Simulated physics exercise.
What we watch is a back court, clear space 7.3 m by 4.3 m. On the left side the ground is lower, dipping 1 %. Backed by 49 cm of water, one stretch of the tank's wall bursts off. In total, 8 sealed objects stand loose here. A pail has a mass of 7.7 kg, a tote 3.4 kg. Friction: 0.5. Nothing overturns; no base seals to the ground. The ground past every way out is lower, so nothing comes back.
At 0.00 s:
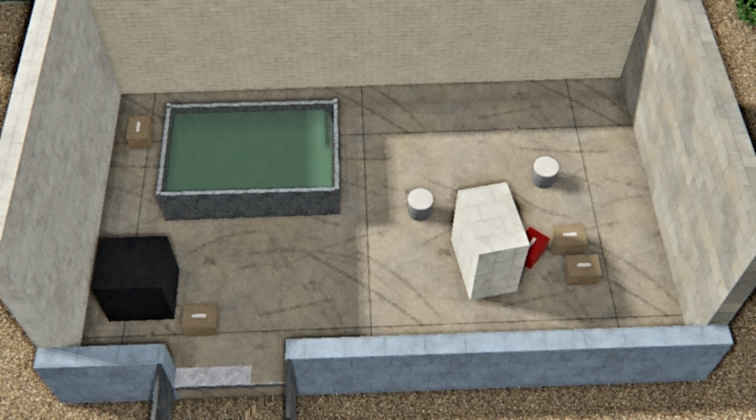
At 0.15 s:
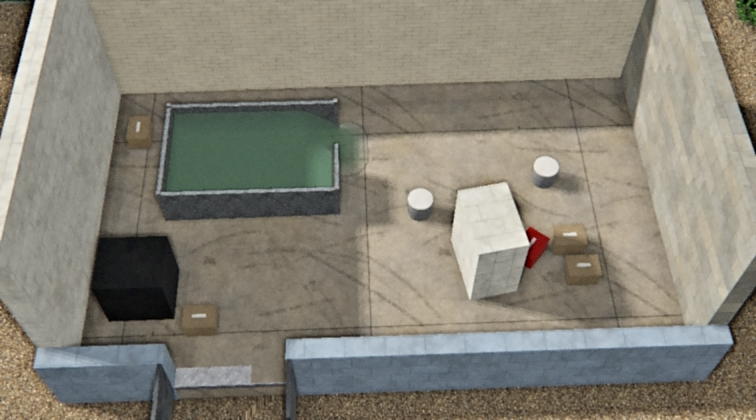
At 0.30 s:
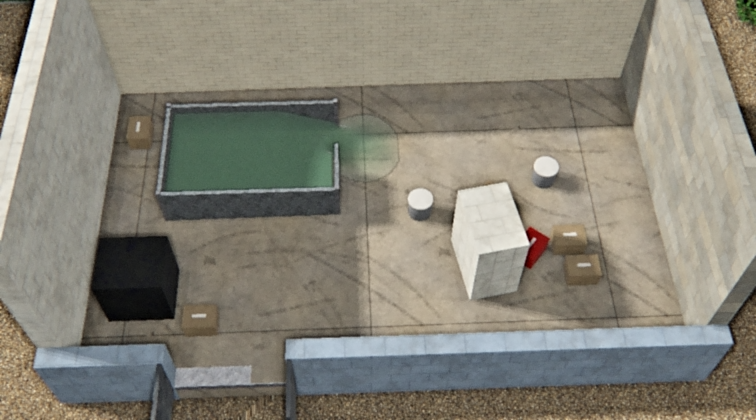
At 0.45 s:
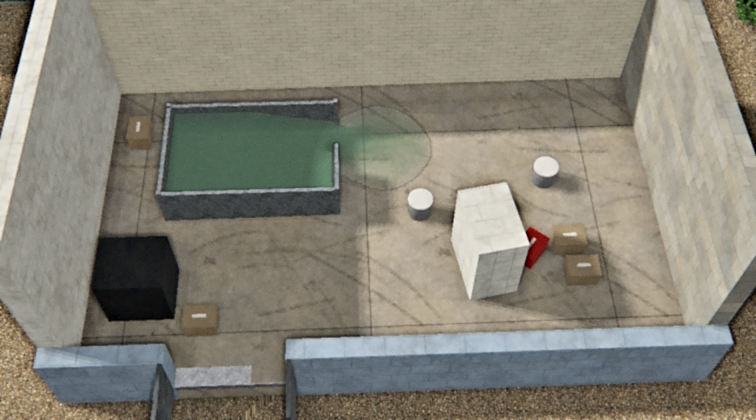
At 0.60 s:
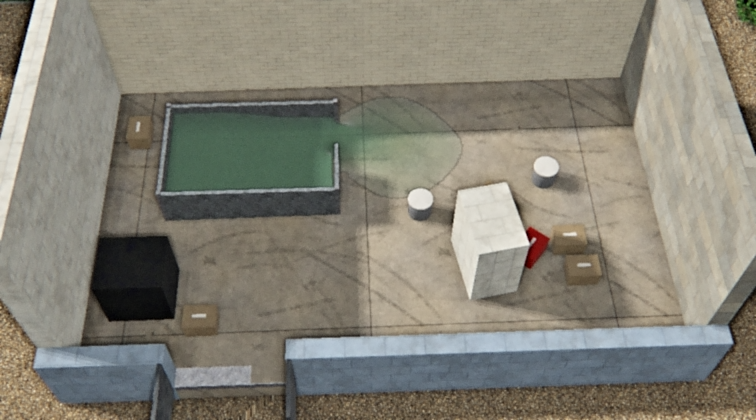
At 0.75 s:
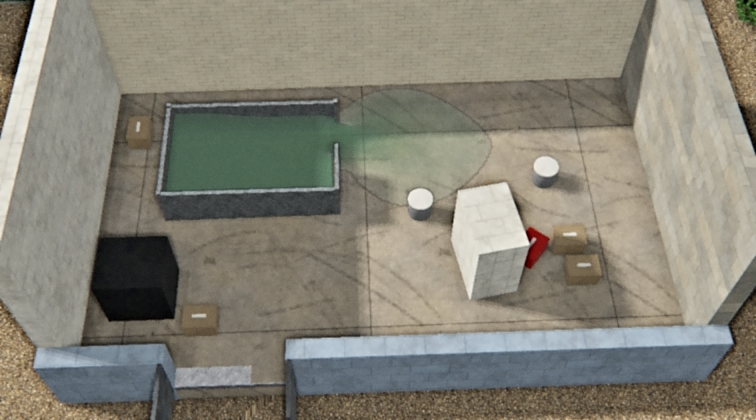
Green water poured out through a gap in the right side of a stone tank in a walled yard and spread across the floor in a widening sheet, while the boxes and blocks stayed put.
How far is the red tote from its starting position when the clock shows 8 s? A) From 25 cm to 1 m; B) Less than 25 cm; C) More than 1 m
Option C: More than 1 m.
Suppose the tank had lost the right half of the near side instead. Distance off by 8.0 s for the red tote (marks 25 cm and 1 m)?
Outcome for the red tote: No real movement.
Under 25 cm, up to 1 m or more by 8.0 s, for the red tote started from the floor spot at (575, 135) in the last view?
Outcome: It is taken a long way.
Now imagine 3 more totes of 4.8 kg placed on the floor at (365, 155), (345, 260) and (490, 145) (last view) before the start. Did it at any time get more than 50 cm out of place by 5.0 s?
Going through them in the order asked, they come out clear of the mark, shy of the mark and clear of the mark.
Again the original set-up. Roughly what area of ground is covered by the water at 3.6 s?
Roughly 17 m2.
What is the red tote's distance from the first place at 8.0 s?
Roughly 250 centimetres.
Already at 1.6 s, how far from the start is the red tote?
Around 0 centimetres.
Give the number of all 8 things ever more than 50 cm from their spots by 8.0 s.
I make that 5.
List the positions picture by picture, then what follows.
In the first picture, the red tote at (532, 243), on the bottom; water covers 2.9 m2; 0 of 8 have shifted.
In the second picture, the red tote at (532, 243), on the bottom; 3.3 m2 under water; 0 of 8 have shifted.
In the third picture, the red tote at (532, 243), on the bottom; water covers 3.7 m2; 0 of 8 have shifted.
In the fourth picture, the red tote at (532, 243), on the bottom; water covers 4.4 m2; 0 of 8 have shifted.
In the fifth picture, the red tote at (532, 243), on the bottom; 5.2 m2 under water; 0 of 8 have shifted.
In the sixth picture, the red tote at (532, 243) rests on the ground; water covers 6.1 m2; 0 of 8 have shifted.
After 1.6 s the red tote is near (532, 243), 0.0 m from its start, aground; 0 of 8 are out; 0 afloat.
After 3.6 s the red tote is near (543, 276), 0.5 m from its start, aground; 0 of 8 are out; 1 afloat.
After 5.6 s the red tote is near (531, 297), 0.8 m from its start, afloat; 0 of 8 are out; 4 afloat.
After 8.0 s the red tote is near (336, 272), 2.5 m from its start, afloat; 0 of 8 are out; 2 afloat.
